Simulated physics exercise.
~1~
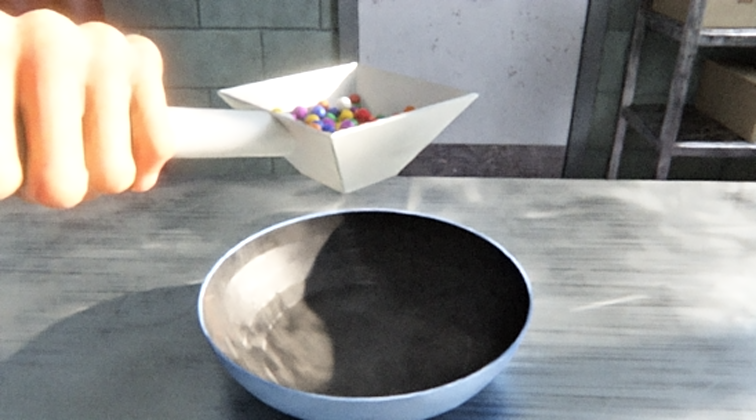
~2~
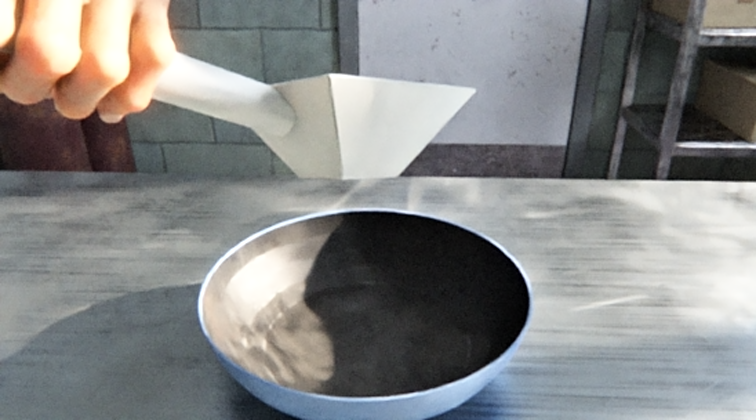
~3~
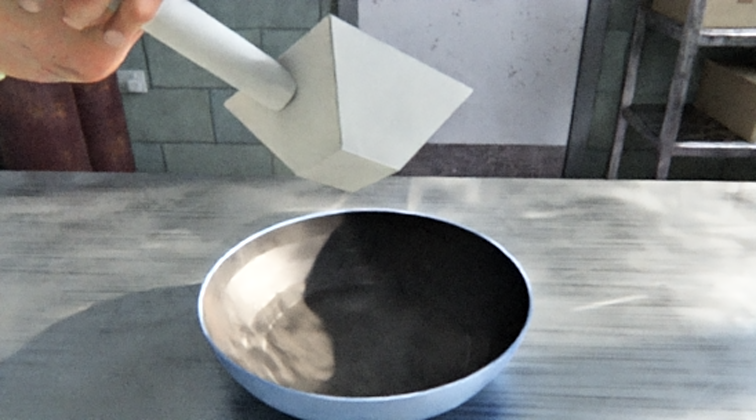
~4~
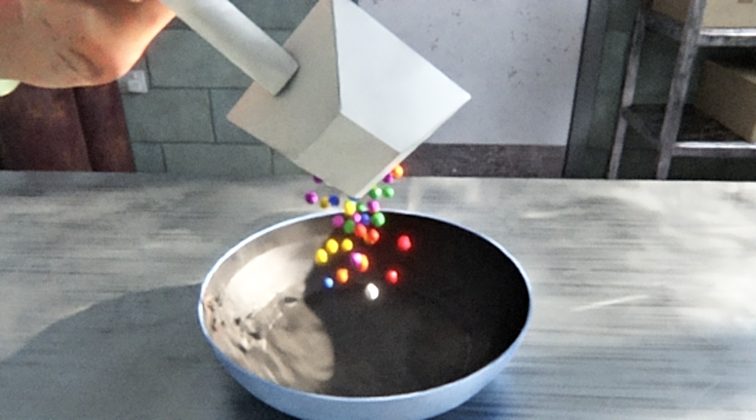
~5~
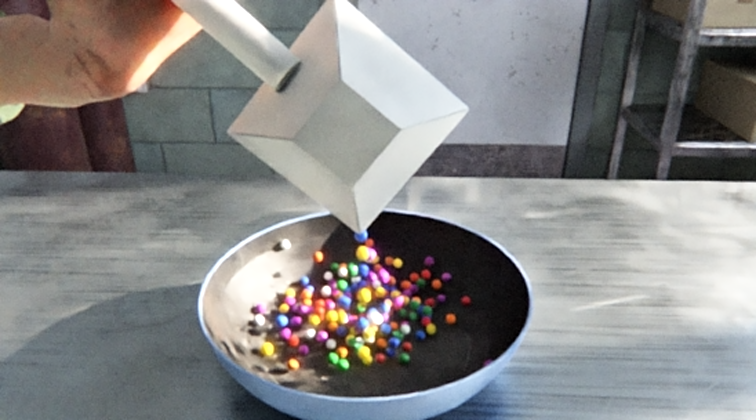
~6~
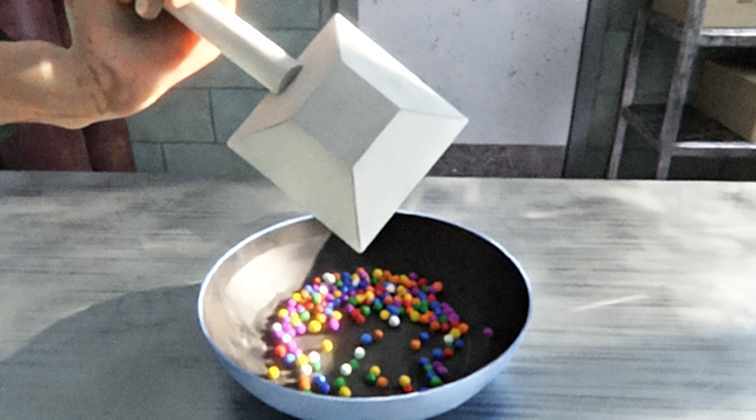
On a grey table, a hand tips a white scoop until its colourful beads pour into a dark pan and spread out.
